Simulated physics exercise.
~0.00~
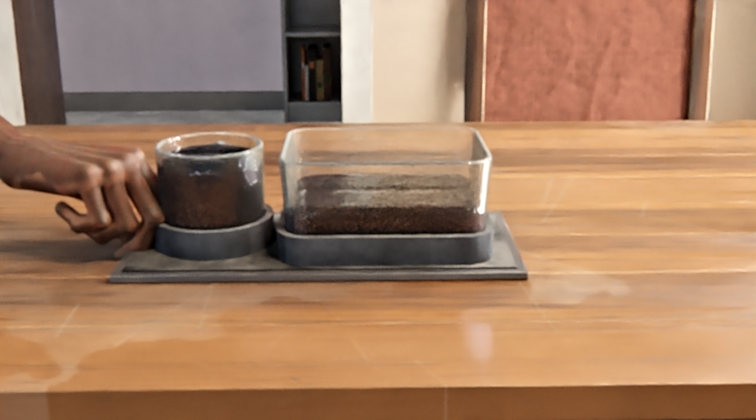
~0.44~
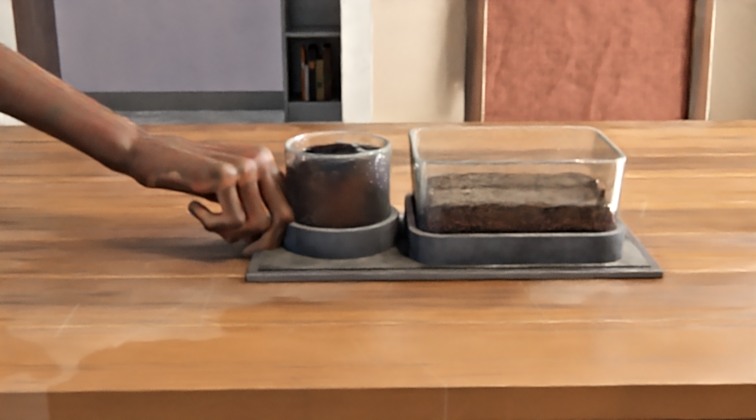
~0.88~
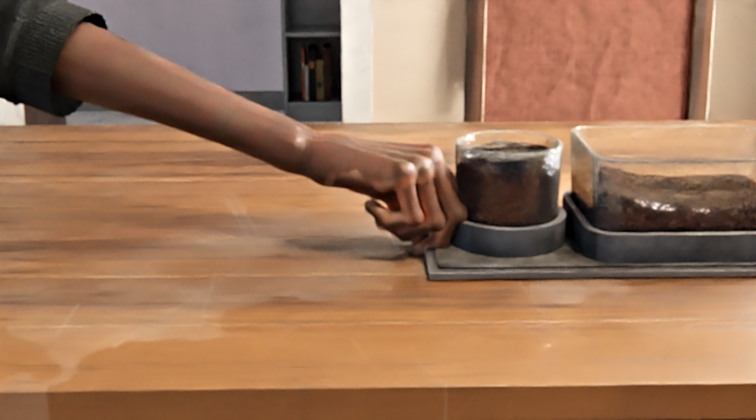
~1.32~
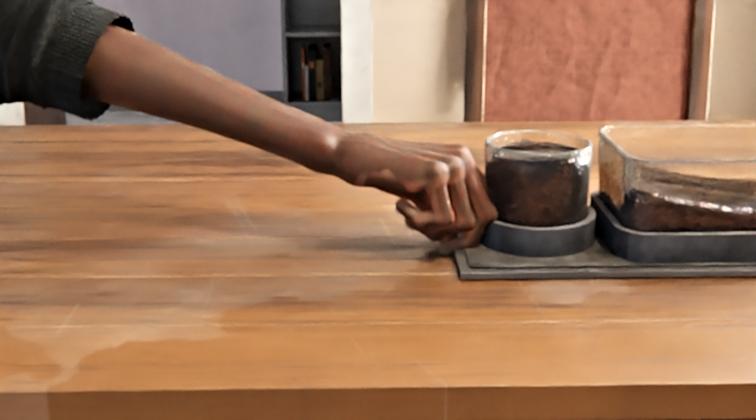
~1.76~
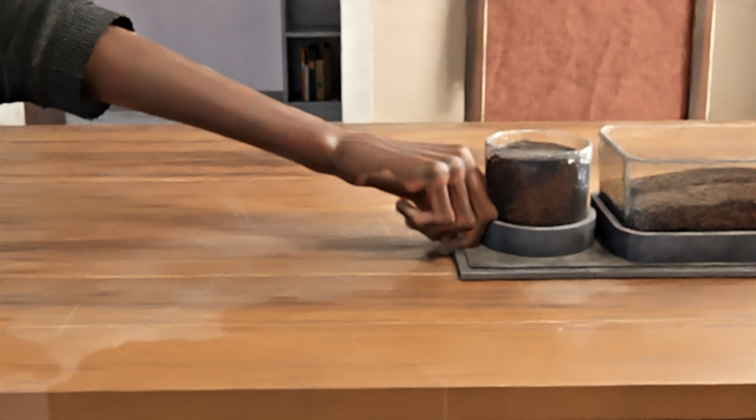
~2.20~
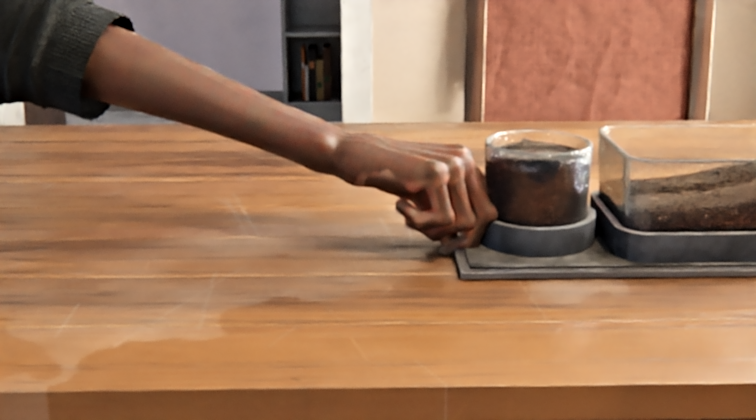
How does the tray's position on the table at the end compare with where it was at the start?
At the start the tray sits left of the middle of the table, fully in view. By the end it is well over to the right, with its right part out of view.
